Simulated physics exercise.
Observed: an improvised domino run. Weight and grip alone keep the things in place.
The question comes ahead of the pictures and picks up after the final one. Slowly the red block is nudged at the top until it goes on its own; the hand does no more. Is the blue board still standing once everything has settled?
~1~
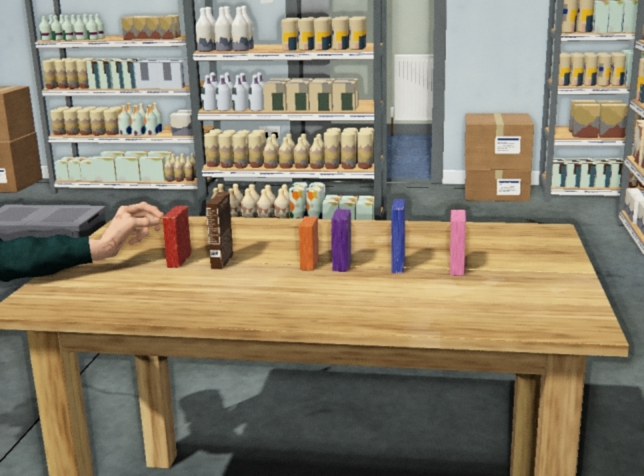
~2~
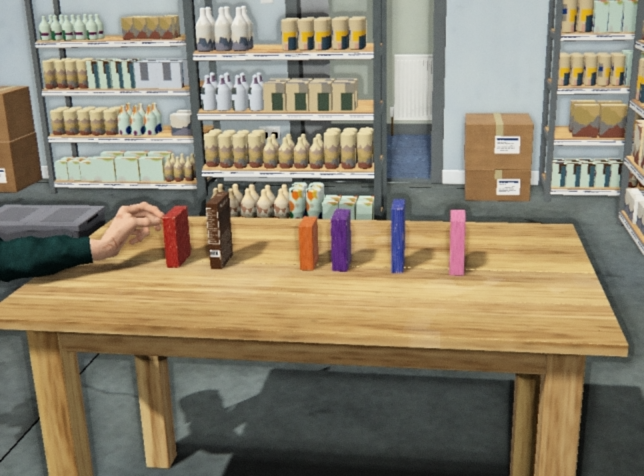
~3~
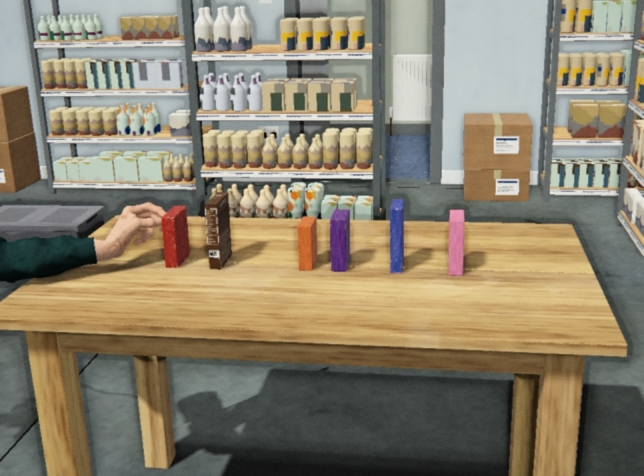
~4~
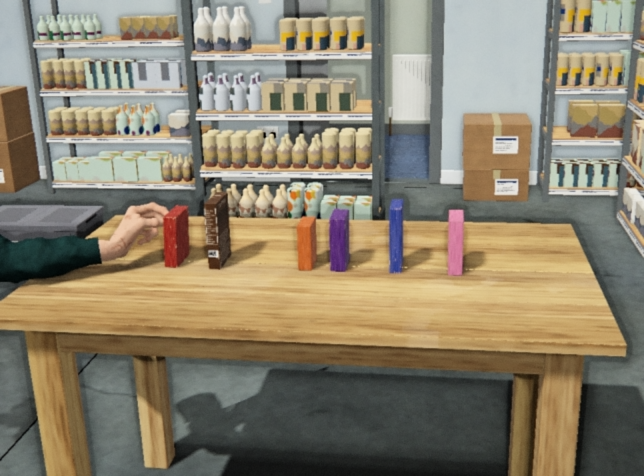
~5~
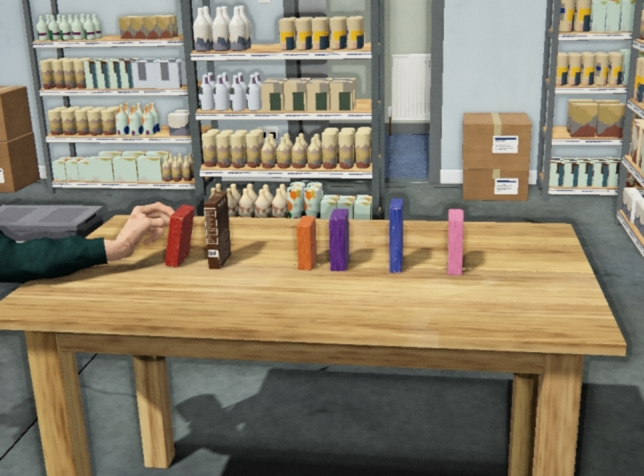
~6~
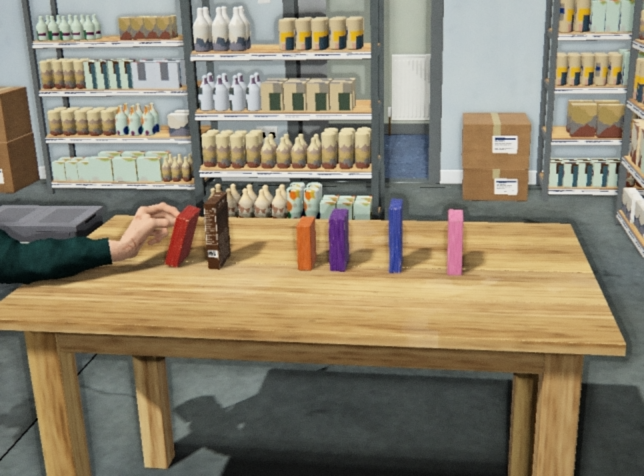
Yeah, it manages to hold on there.
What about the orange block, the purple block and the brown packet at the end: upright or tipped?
The orange block stays up, the purple block stays up and the brown packet tumbles.
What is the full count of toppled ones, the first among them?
The count is 2.
Then, 0.20 s past the last view, red block 51° over; brown packet rocked 14° from its first pose.
Then, 0.30 s past the last view, red block 75° over; brown packet rocked 64° from its first pose.
Then, 0.40 s past the last view, red block 90° over; brown packet on its side; orange block rocked 3° from its first pose.
Then, 0.90 s past the last view, red block 90° over; brown packet on its side; orange block displaced a little.
Finally, down or leaning hard on the table, brown packet; the other 3 still in place. Final places as the last picture's camera would see them, blue board near (396, 236).
